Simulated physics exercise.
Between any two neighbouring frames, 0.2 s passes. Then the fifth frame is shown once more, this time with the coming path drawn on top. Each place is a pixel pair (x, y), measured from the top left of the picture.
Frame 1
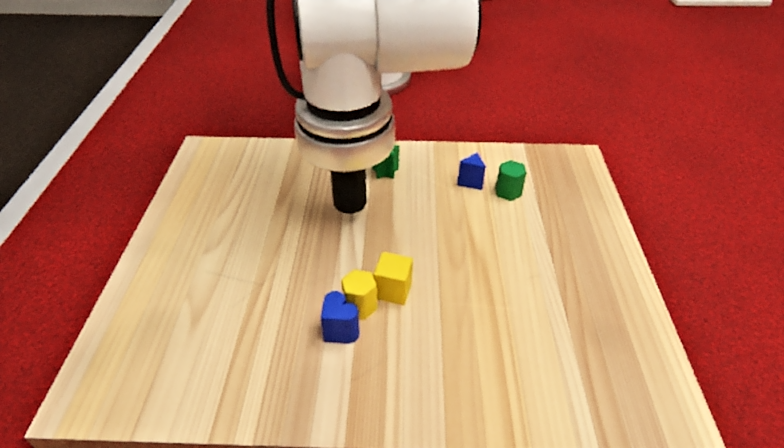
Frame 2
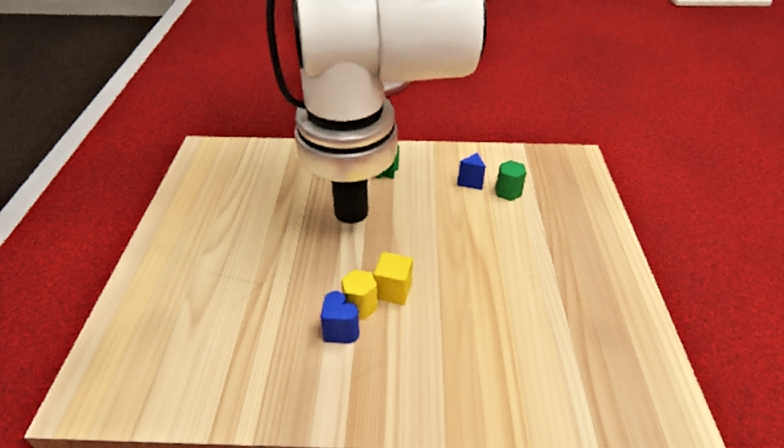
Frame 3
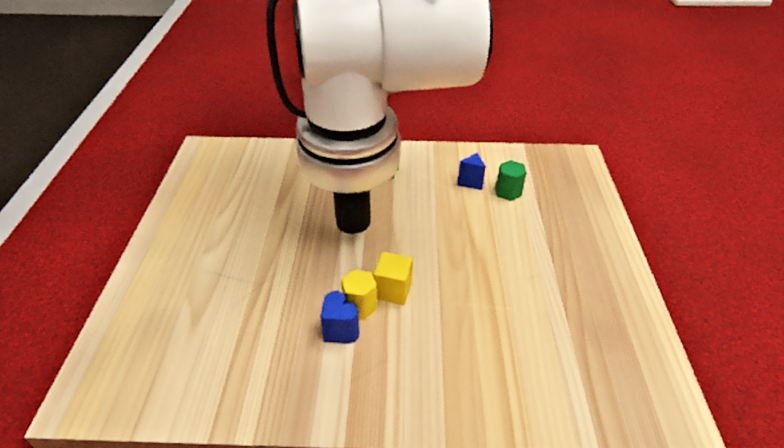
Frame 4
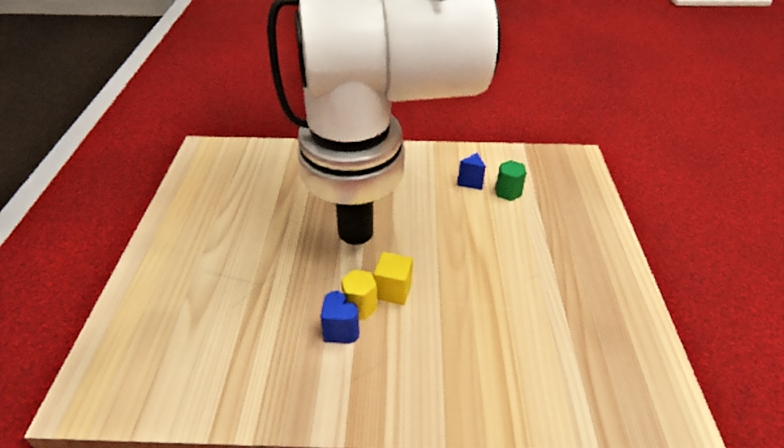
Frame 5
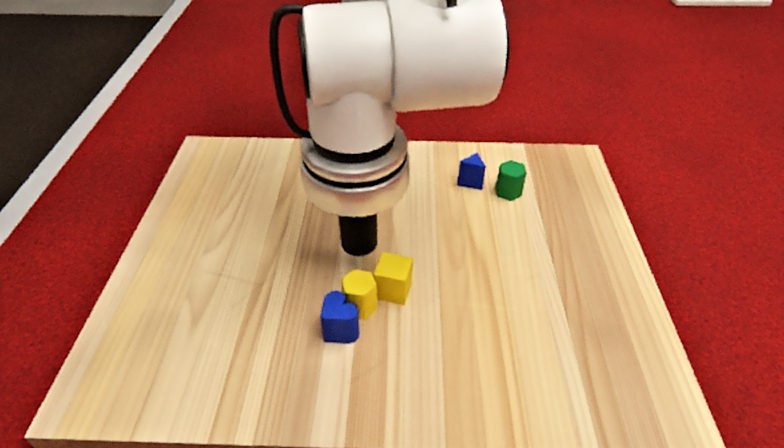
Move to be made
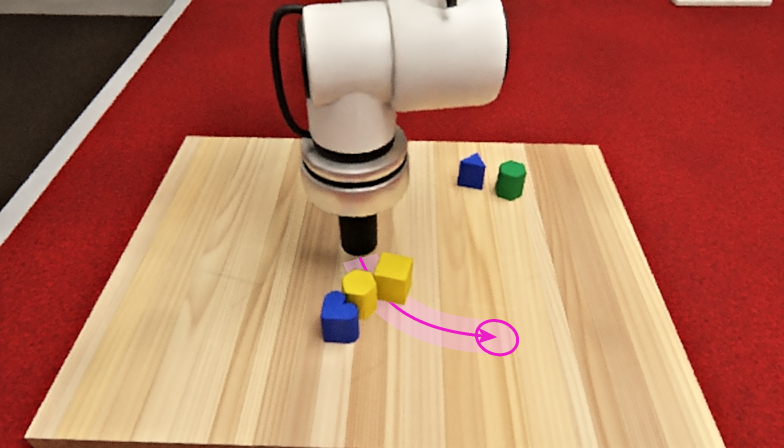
A robot arm moves its black rod steadily closer to still yellow and blue blocks.
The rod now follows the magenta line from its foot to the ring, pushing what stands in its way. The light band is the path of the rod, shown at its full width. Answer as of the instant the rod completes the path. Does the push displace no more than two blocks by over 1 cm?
Going by the path, yes.
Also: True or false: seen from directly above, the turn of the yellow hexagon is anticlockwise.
Answer: False.
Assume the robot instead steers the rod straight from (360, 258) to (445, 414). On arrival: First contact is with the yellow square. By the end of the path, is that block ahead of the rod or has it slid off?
Final position: To the side or behind.
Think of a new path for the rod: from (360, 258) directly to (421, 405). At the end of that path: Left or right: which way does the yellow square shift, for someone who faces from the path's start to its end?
The shift is leftward.
Drawn move, from (360, 258) through (385, 297) and (434, 327) to (497, 337).
The first path, step by step. One third of the way, rod at (385, 284); blue heart block at (334, 309); yellow hexagon at (359, 293), turned 35° clockwise; yellow square at (420, 283).
Two thirds of the way, rod at (436, 313); blue heart block at (334, 310); yellow hexagon at (359, 294), turned 35° clockwise; yellow square at (477, 303), turned 25° anticlockwise.
At the end, rod at (500, 324); blue heart block at (334, 310); yellow hexagon at (359, 294), turned 35° clockwise; yellow square at (542, 313), turned 20° anticlockwise.
